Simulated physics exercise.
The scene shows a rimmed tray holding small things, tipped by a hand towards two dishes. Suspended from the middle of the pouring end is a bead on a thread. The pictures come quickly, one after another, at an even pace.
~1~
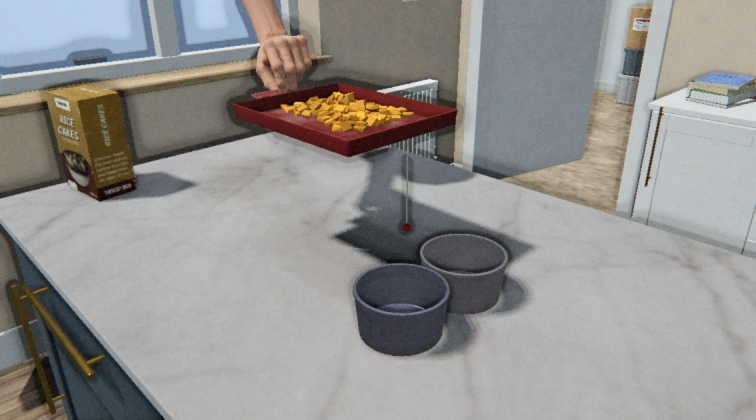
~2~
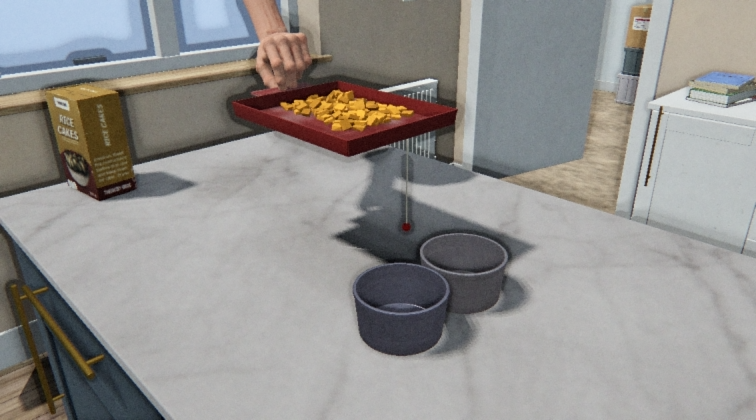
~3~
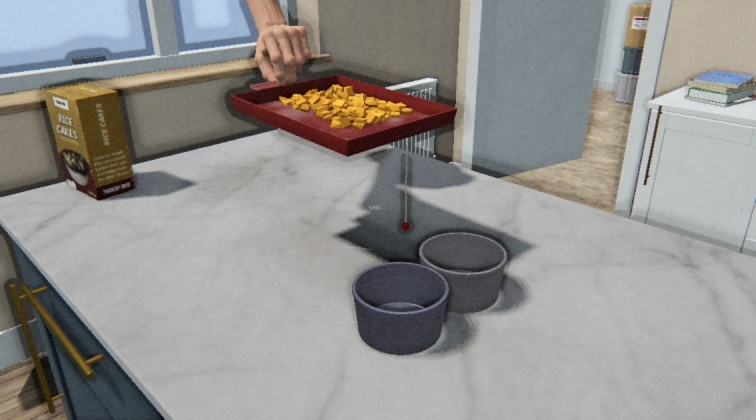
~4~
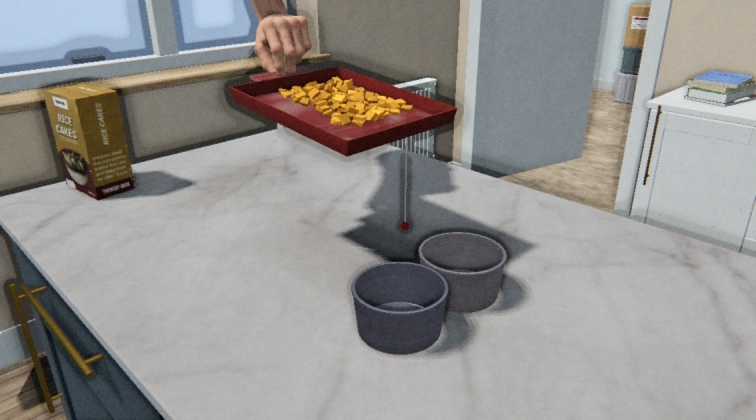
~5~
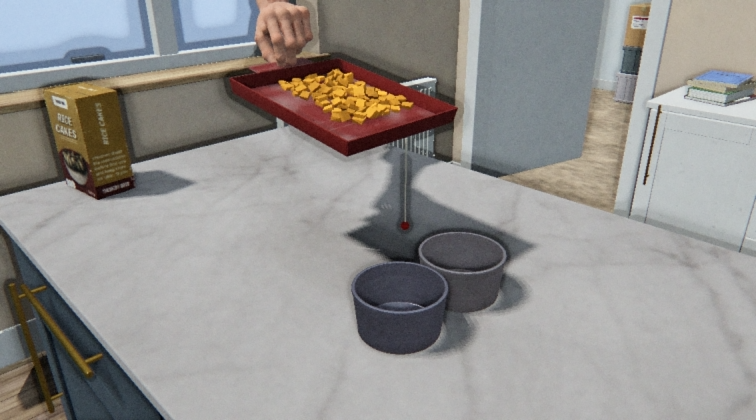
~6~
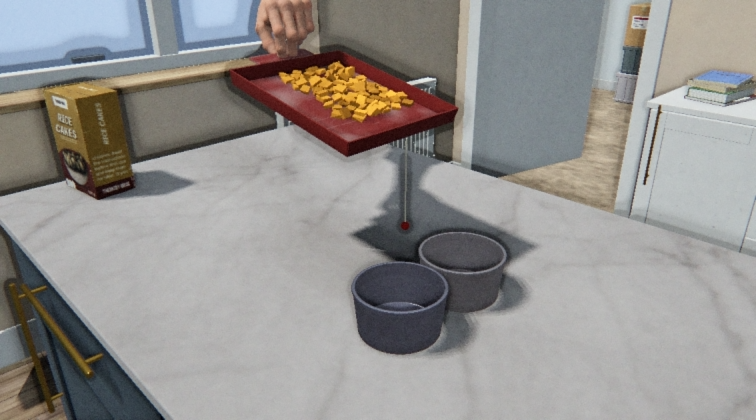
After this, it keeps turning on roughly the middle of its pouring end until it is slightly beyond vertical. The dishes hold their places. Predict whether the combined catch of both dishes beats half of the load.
The combined catch beats half.
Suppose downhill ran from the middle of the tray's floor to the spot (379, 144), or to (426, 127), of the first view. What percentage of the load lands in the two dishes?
It comes to about 50 per cent the first time and about 0 per cent the second.
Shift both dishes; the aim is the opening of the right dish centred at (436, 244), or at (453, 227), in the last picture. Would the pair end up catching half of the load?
At place one the bulk; at place two the bulk.
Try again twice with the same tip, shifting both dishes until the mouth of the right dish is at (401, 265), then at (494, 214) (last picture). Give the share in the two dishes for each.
Trial 1 near 50 percent, trial 2 near 50 percent.
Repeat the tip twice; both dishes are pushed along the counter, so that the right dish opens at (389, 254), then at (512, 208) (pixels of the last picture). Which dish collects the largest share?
Placement one: The right-positioned dish. Placement two: The left-positioned dish.
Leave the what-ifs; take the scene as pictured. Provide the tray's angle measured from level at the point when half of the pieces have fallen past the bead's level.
Approx. 105° from level.
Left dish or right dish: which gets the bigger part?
I'd say more ends in the right-side one.
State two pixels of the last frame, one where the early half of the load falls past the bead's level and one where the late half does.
About (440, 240) to begin with, then about (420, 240).
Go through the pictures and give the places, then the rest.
The first frame shows corners of the pouring end at (348, 140) and (454, 110), level; middle of the load at (344, 112), small crackers; left dish at (436, 324); right dish at (497, 285); bead on its thread at (407, 227).
The second frame shows corners of the pouring end at (348, 139) and (454, 109), level; middle of the load at (343, 110).
The third frame shows corners of the pouring end at (348, 139) and (454, 108), tipped barely, level across its low end; middle of the load at (343, 106).
The fourth frame shows corners of the pouring end at (348, 139) and (454, 108), tipped a little, level across its low end; middle of the load at (342, 101).
The fifth frame shows corners of the pouring end at (348, 140) and (455, 107), tipped a little, level across its low end; middle of the load at (342, 95).
The sixth frame shows corners of the pouring end at (349, 141) and (455, 107), tipped a little, level across its low end; middle of the load at (343, 90); left dish at (434, 322); right dish at (495, 283).
Soon, tray tipped steeply; all on the tray.
A while on, tray tipped right over; about two thirds on the tray; a small part in the left dish; a small part in the right dish; a small part outside both; a small part in the air.
Towards the end, tray tipped past a quarter turn; about a quarter in the left dish; about half in the right dish; about a quarter outside both.
Finally, tray tipped past a quarter turn; about a quarter in the left dish; about half in the right dish; about a quarter outside both.
